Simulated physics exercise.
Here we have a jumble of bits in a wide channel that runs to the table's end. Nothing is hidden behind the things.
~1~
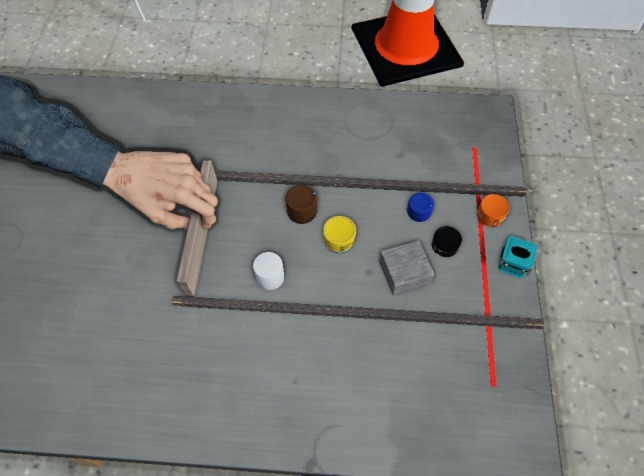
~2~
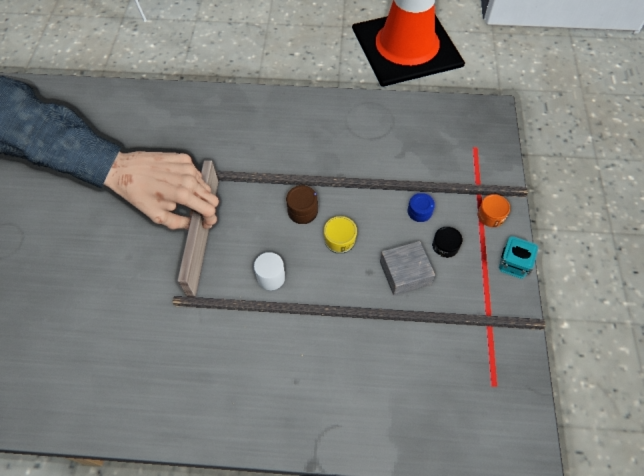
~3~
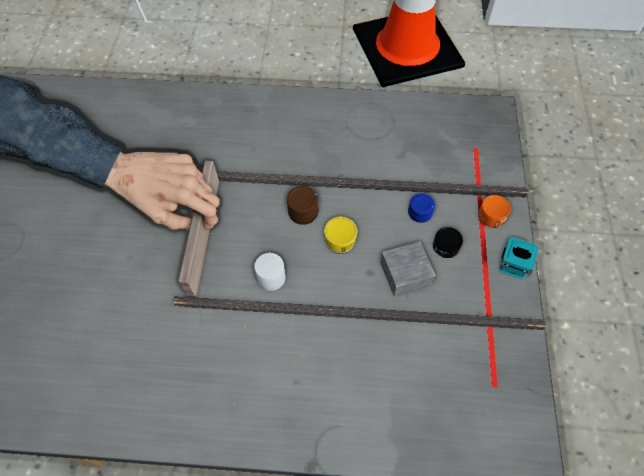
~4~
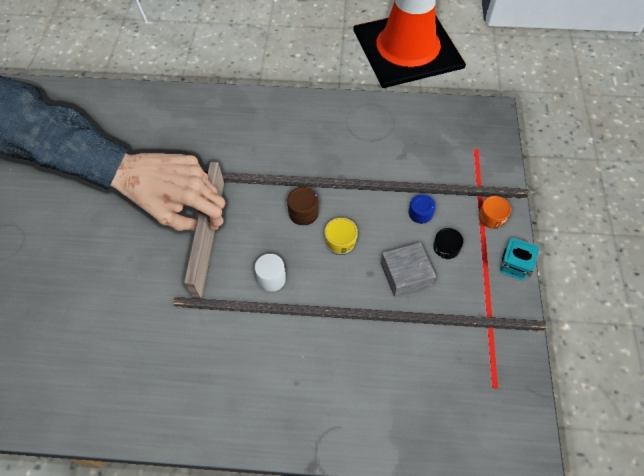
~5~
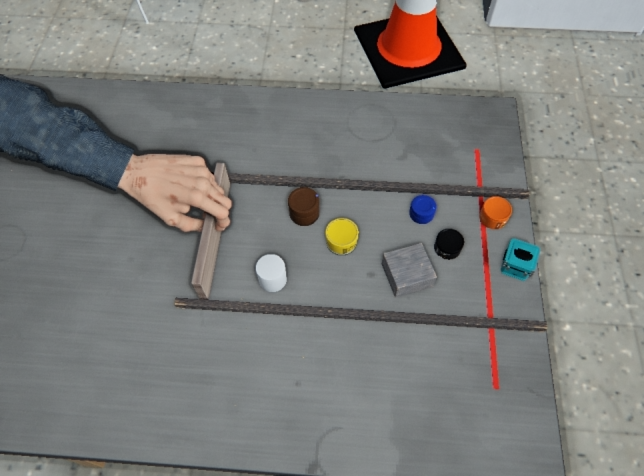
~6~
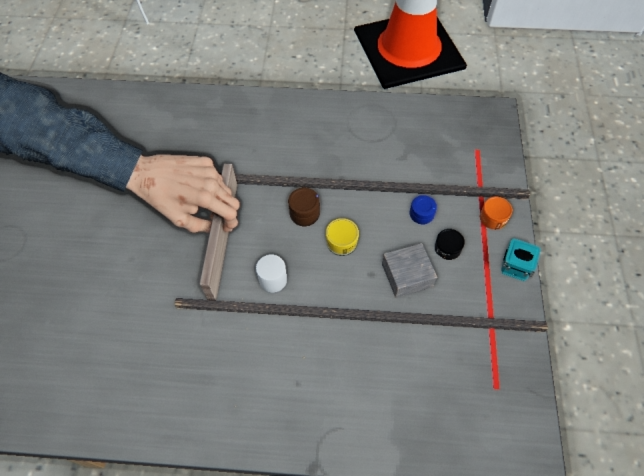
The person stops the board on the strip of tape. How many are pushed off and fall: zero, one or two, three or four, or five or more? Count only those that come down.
As it turns out, the number that fall off is one or two.
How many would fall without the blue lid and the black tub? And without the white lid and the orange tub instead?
First 1, then 1.
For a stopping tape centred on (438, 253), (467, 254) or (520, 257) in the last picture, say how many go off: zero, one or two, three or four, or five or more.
For each place: None at all; one or two; more than four.
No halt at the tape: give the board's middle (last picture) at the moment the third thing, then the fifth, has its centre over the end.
Near (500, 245) and (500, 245).
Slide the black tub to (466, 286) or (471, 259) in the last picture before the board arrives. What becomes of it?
The black tub stays on; does not fall.
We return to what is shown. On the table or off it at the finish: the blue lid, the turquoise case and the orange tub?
The blue lid does not fall; the turquoise case tumbles off; the orange tub falls.
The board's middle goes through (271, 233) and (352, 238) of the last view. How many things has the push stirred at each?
At the one place 1, at the other 3.
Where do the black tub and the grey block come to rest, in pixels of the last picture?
Near (526, 234) and (530, 272).
Soon after, none off yet; turquoise case at rest near (520, 260); orange tub at rest near (496, 213); black tub at rest near (449, 244).
After that, none off yet; turquoise case displaced a little near (529, 257); orange tub displaced a little near (512, 213); black tub displaced about its own width near (489, 233).
In the end, the number that fall off is one or two; gone, orange tub and turquoise case.
